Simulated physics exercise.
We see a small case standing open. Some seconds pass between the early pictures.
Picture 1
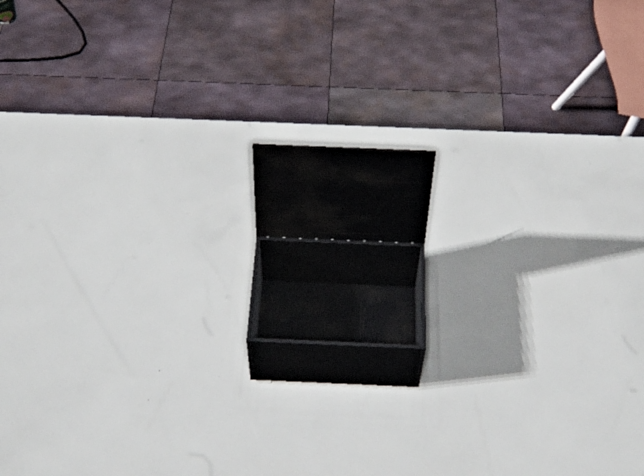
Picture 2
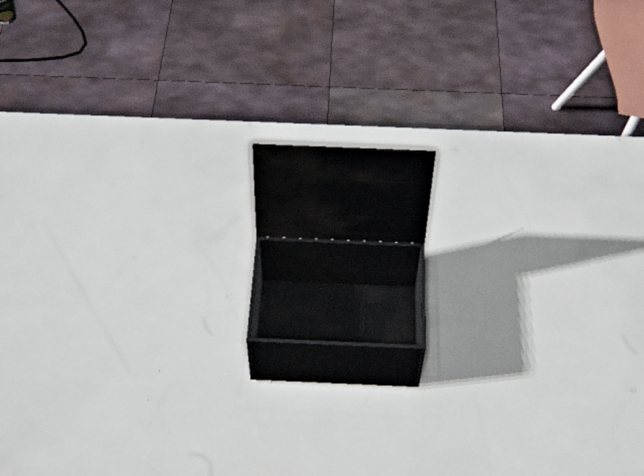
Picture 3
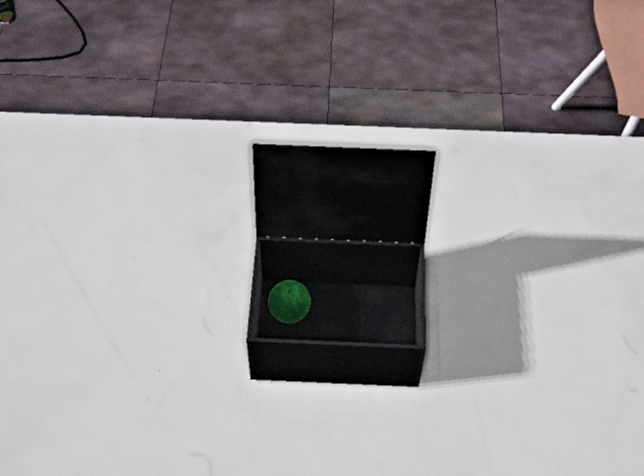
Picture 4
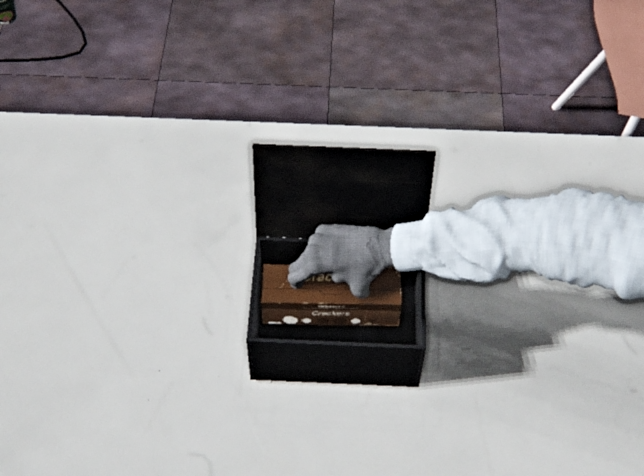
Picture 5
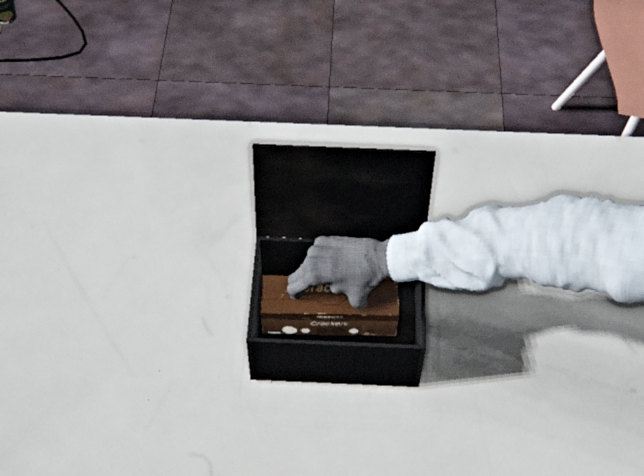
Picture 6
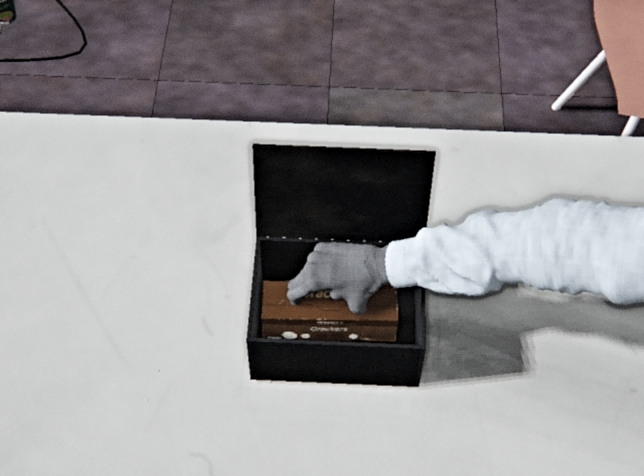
In the video, an open black case sits empty on a white surface, then a round green object appears inside at the left. A gray-gloved hand then lowers a brown carton into the case and keeps hold of it.
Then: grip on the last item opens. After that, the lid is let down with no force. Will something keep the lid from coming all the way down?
Lowered fully.
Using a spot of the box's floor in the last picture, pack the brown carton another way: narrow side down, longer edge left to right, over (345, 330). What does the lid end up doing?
Then the lid does shut, as it turns out.
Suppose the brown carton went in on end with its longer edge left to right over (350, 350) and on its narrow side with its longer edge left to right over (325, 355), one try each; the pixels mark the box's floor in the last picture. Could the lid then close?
Packed the first way the lid is left gaping; packed the second way it lowers fully.
Then, 1.20 s later than the last frame, lid starting down; brown carton on its side near (323, 349); green apple moved a little.
Then, 1.80 s later than the last frame, lid 36° above the rim; brown carton on its side near (323, 349); green apple moved a little.
When it is over, lid shut; lying over in the box, brown carton; green apple as before. End places, in pixels of the last picture, brown carton near (323, 349).
